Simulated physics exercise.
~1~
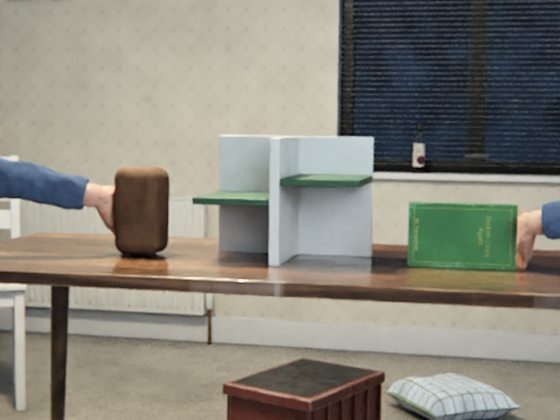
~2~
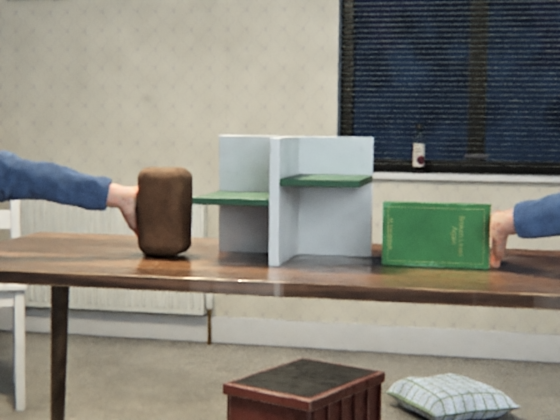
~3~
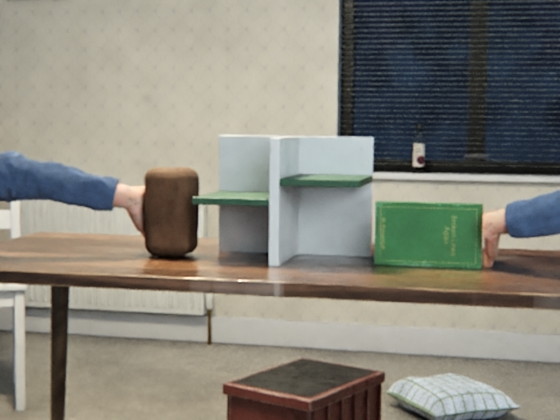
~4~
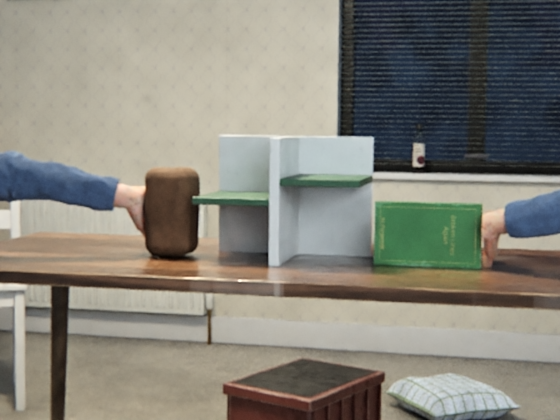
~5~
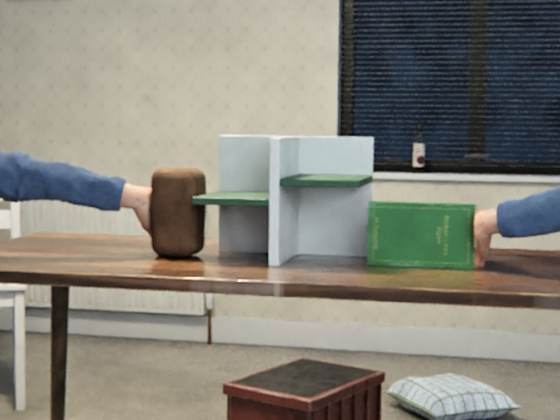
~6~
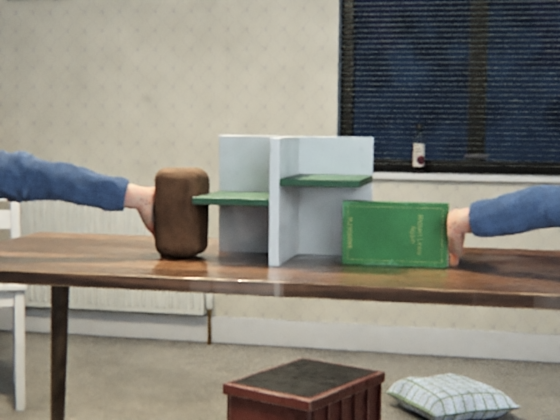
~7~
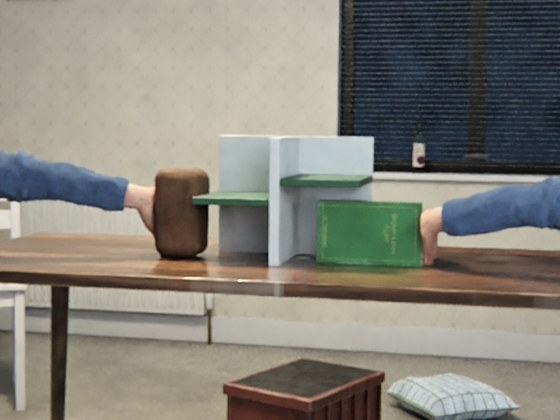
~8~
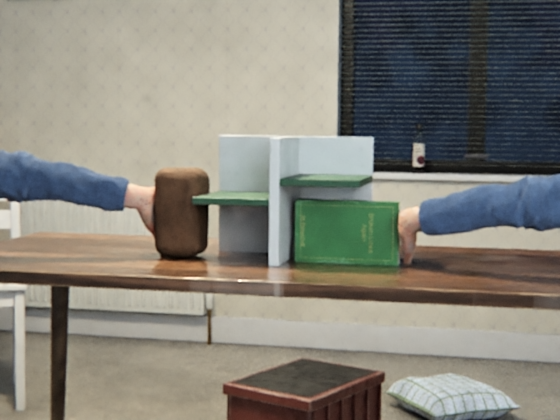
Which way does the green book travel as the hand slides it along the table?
The green book moves to the left, going in under the shelf on the right side of the stand.
